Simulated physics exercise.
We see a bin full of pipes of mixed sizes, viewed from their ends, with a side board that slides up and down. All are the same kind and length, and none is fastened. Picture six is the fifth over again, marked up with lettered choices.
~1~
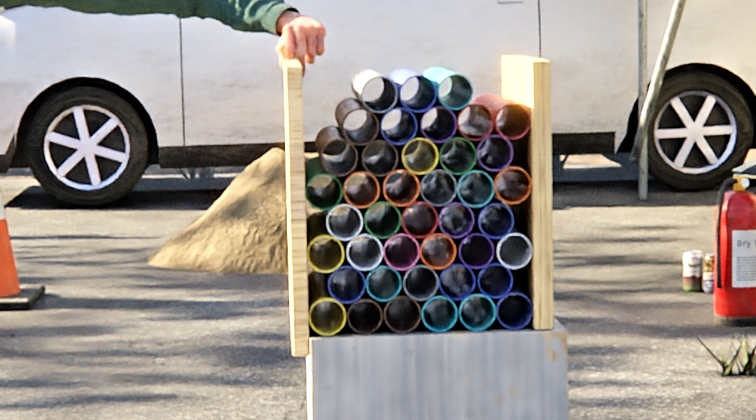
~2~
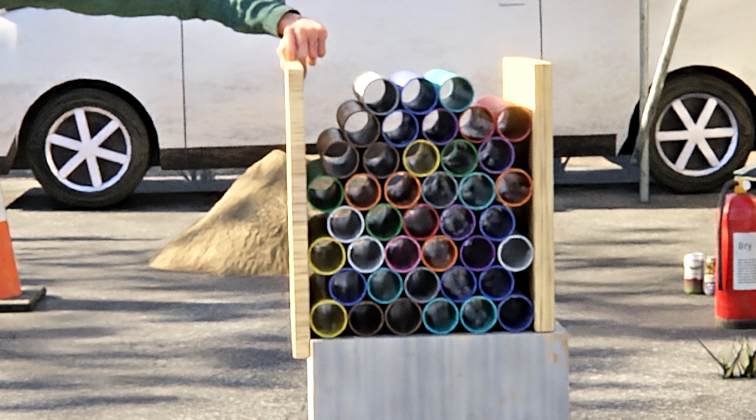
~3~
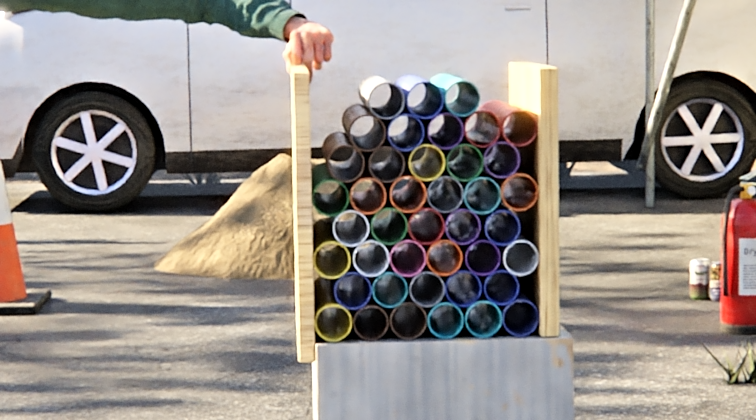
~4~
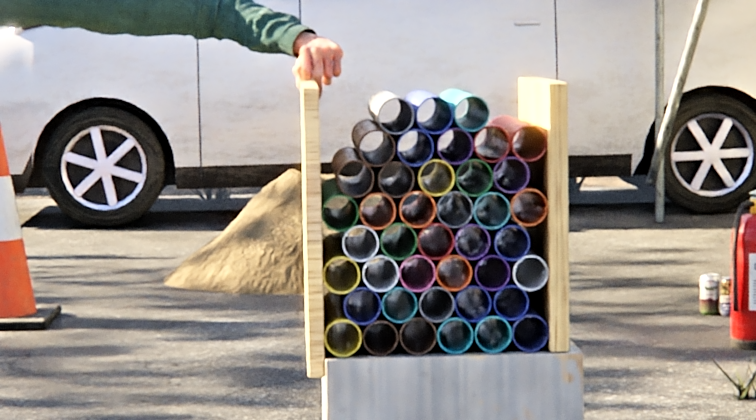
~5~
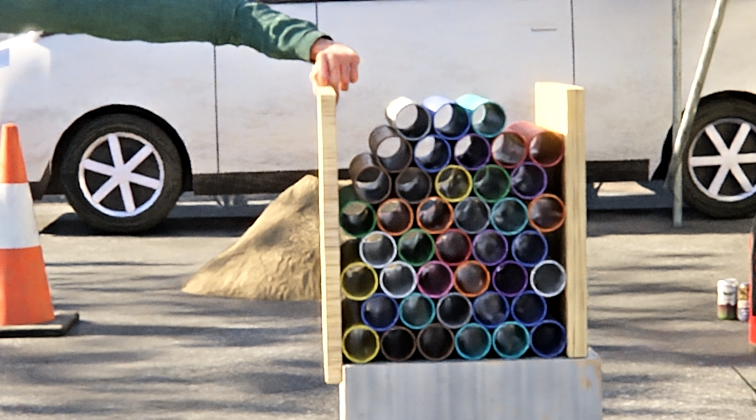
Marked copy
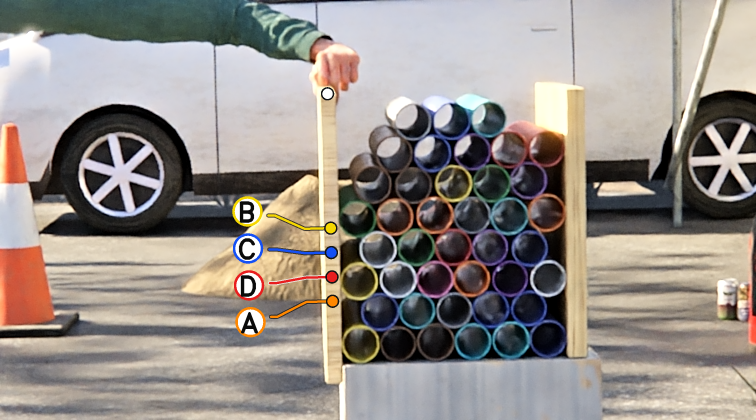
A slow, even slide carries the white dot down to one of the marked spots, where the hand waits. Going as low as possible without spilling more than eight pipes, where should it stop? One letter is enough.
Stop at A.
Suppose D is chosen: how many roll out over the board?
With D, four.
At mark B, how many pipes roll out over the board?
With B, none.
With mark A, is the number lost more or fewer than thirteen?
It loses fewer than thirteen.
On the marked copy, A at (333, 301); B at (331, 228); C at (331, 253); D at (332, 277); the white dot at (328, 94).
Following A. Soon after the start, top of the board (337, 179).
Later, top of the board (340, 274).
In the end, top of the board (340, 300), about four out over the board.
As for the rest, B none out over the board; C none out over the board; D about four out over the board.
